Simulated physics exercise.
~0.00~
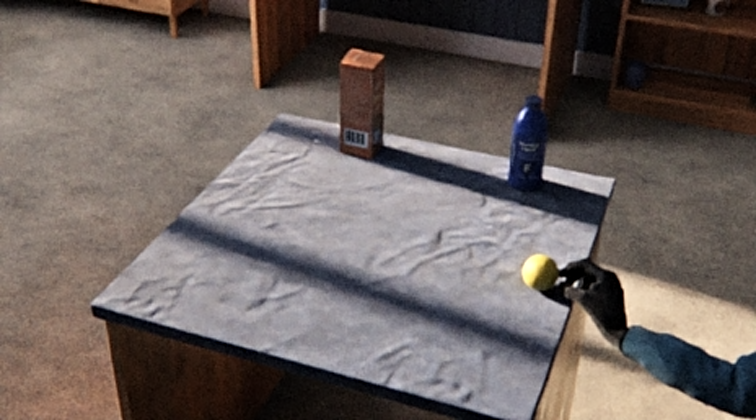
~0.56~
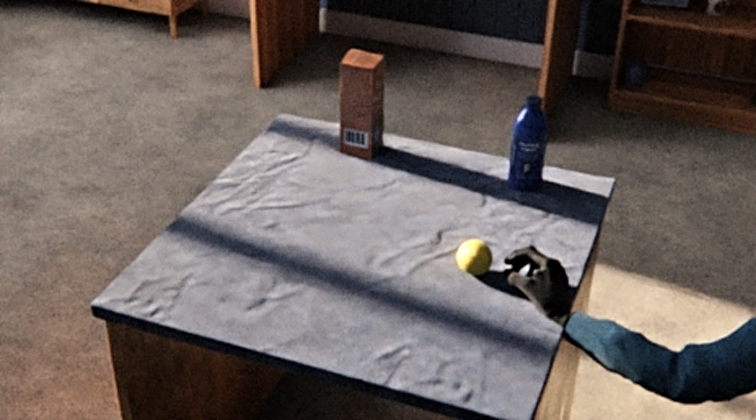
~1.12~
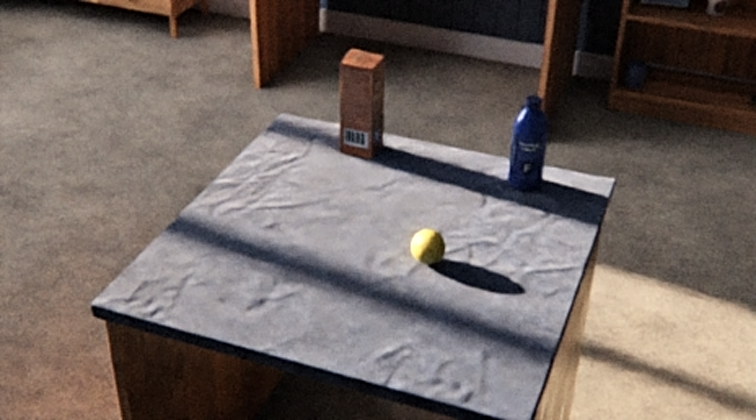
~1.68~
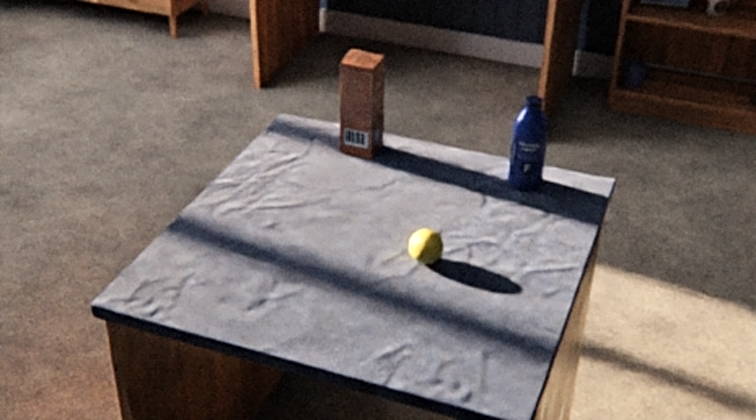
A yellow lemon, pushed by a gloved hand, rolls left and stops on the table.
